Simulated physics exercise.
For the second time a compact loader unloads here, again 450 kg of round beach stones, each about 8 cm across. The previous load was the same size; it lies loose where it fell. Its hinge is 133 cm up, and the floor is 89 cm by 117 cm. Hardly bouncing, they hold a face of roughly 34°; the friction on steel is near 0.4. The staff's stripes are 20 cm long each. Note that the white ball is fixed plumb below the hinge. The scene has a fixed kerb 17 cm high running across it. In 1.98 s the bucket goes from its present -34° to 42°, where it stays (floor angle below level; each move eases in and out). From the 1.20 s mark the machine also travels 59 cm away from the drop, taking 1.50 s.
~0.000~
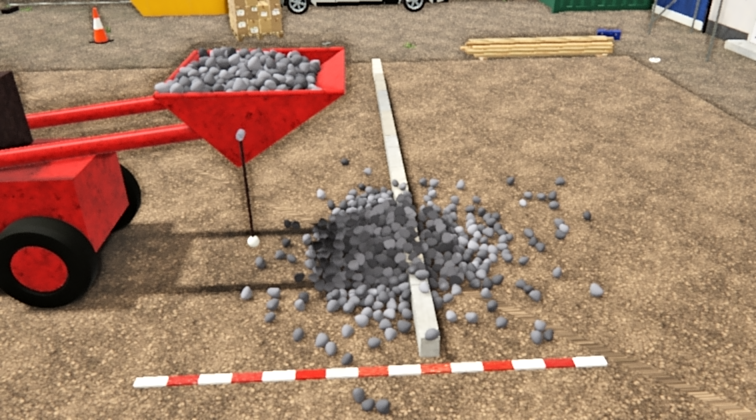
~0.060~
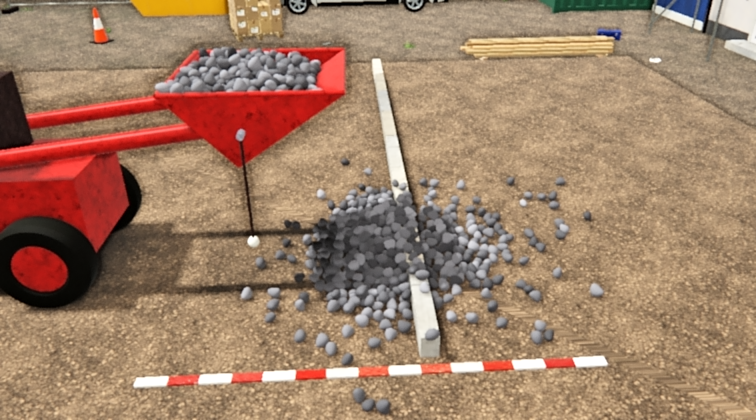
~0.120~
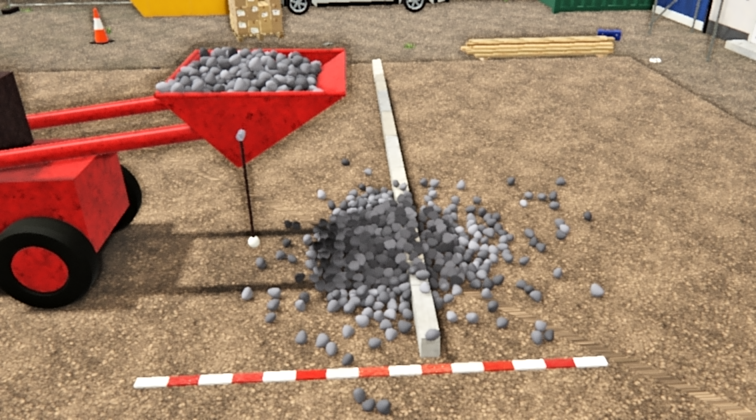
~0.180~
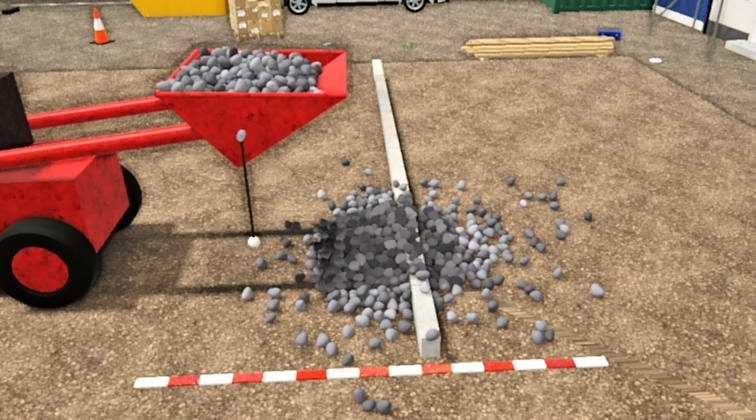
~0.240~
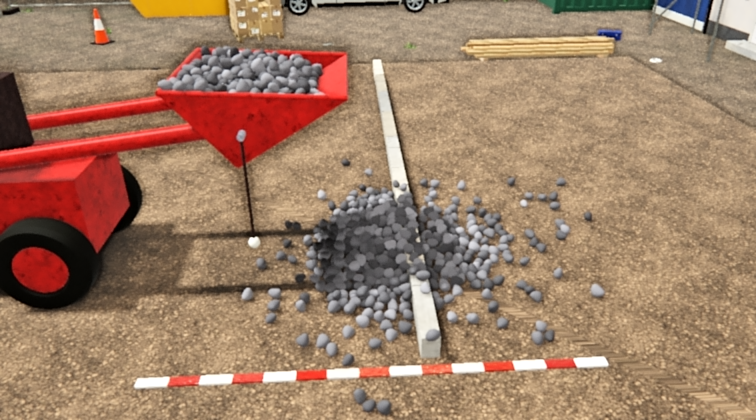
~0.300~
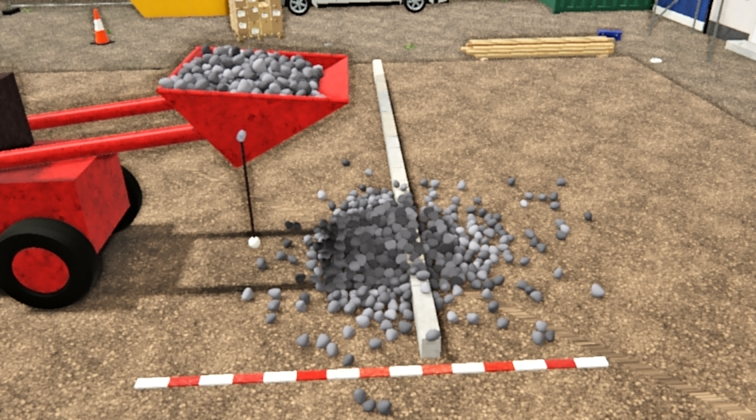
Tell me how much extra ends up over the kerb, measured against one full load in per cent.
The extra comes to about 2 percent of a load.
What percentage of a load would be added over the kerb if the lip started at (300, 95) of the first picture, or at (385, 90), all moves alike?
About 0 and 20 per cent.
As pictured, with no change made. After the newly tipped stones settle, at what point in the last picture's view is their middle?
Around (337, 239).
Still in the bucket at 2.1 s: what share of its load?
Roughly 5 per cent of its load.
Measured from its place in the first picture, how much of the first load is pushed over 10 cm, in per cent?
Roughly 10 percent.
After 1.5 s the floor is at 30°; in per cent of one load, 84 in the bucket, 88 on this side of the kerb, 28 over the kerb; the foremost stones are at (564, 215).
After 2.1 s the floor is at 42°; in per cent of one load, 5 in the bucket, 166 on this side of the kerb, 29 over the kerb; the foremost stones are at (564, 215).
After 3.2 s the floor is at 42°; in per cent of one load, 0 in the bucket, 170 on this side of the kerb, 30 over the kerb; the foremost stones are at (564, 215).
After 5.9 s the floor is at 42°; in per cent of one load, 0 in the bucket, 170 on this side of the kerb, 30 over the kerb; the foremost stones are at (564, 215). Net gain over the kerb, 2.
